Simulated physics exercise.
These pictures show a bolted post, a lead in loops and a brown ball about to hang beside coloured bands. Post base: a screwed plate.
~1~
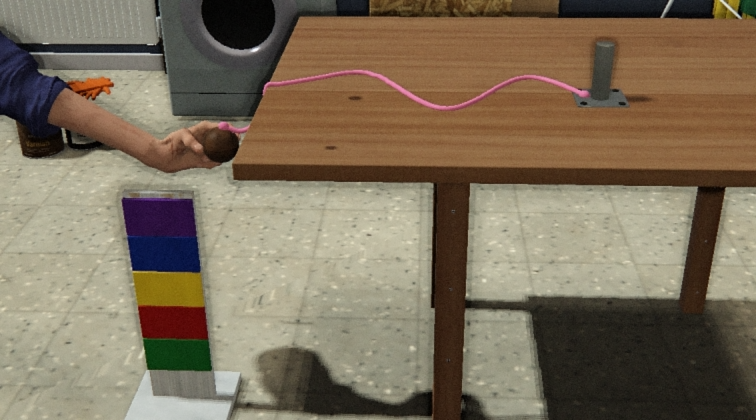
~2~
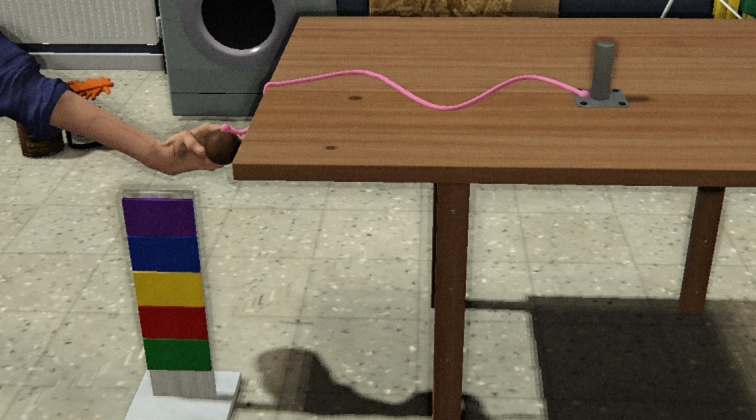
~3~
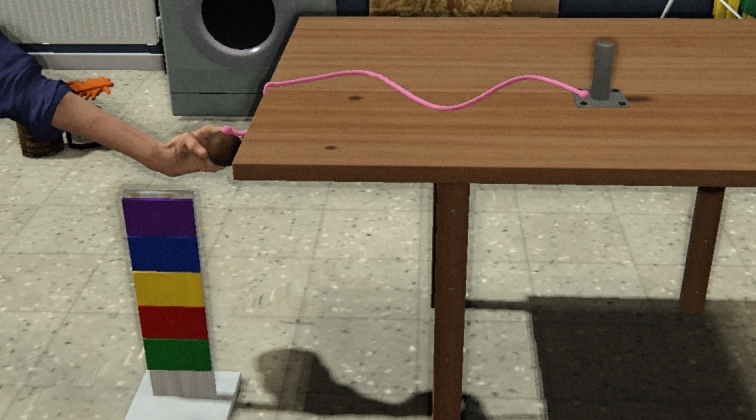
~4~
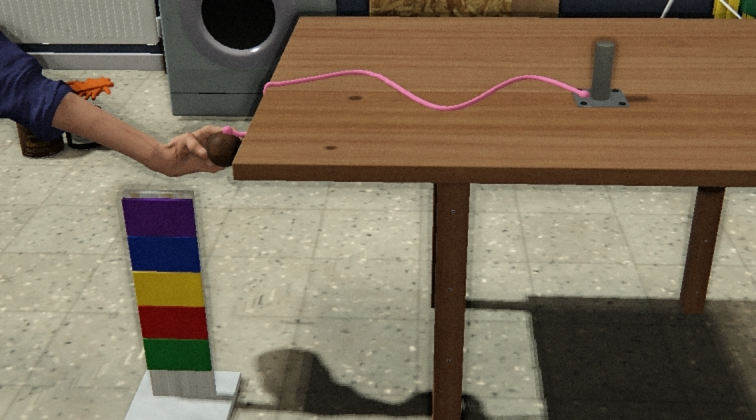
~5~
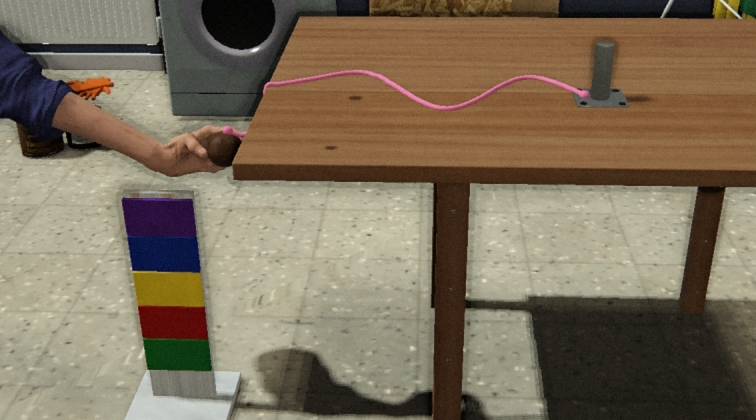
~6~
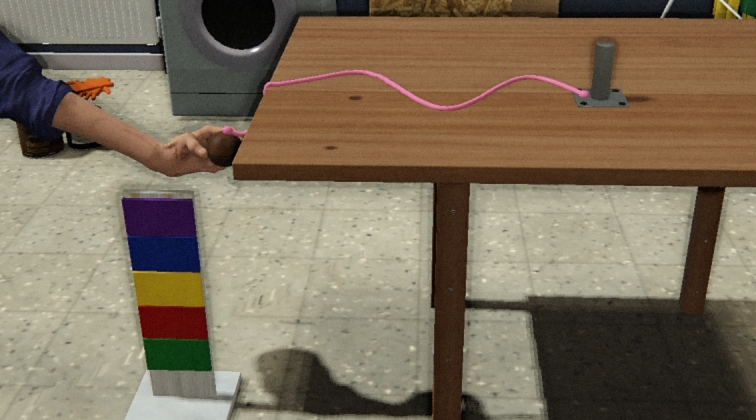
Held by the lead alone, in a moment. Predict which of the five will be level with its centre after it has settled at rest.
I predict yellow.
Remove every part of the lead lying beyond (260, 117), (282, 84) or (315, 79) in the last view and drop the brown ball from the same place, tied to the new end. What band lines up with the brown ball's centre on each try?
Going cut by cut, you'd get blue, then purple, then none, it hangs higher.
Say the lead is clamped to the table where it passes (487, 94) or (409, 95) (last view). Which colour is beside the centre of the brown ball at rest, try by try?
Try one: Blue. Try two: Purple.
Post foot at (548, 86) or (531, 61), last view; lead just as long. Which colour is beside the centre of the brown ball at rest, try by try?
For the first it would be red, for the second red.
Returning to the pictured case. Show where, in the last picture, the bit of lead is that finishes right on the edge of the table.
Near pixel (379, 77).
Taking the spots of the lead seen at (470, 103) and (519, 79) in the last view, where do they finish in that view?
The first ends at (404, 93) and the second at (495, 95).
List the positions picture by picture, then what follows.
The first frame shows brown ball (221, 144); purple (159, 219); blue (164, 255); yellow (168, 290); red (173, 324); green (177, 356).
The second frame shows brown ball (223, 147); lead through (555, 83) (488, 93) (420, 101) (374, 76) (290, 83).
The third frame shows brown ball (224, 148).
The fourth frame shows brown ball (225, 149); lead through (555, 83) (488, 93) (420, 101) (374, 76) (290, 83).
The fifth frame shows brown ball (225, 149).
The sixth frame shows brown ball (225, 149); lead through (555, 83) (488, 93) (420, 101) (374, 76) (290, 83).
Early on, ball near (278, 275); level with blue.
Midway, ball near (261, 288); level with yellow.
Finally, ball near (275, 290); level with yellow. Its middle rests at the yellow band.
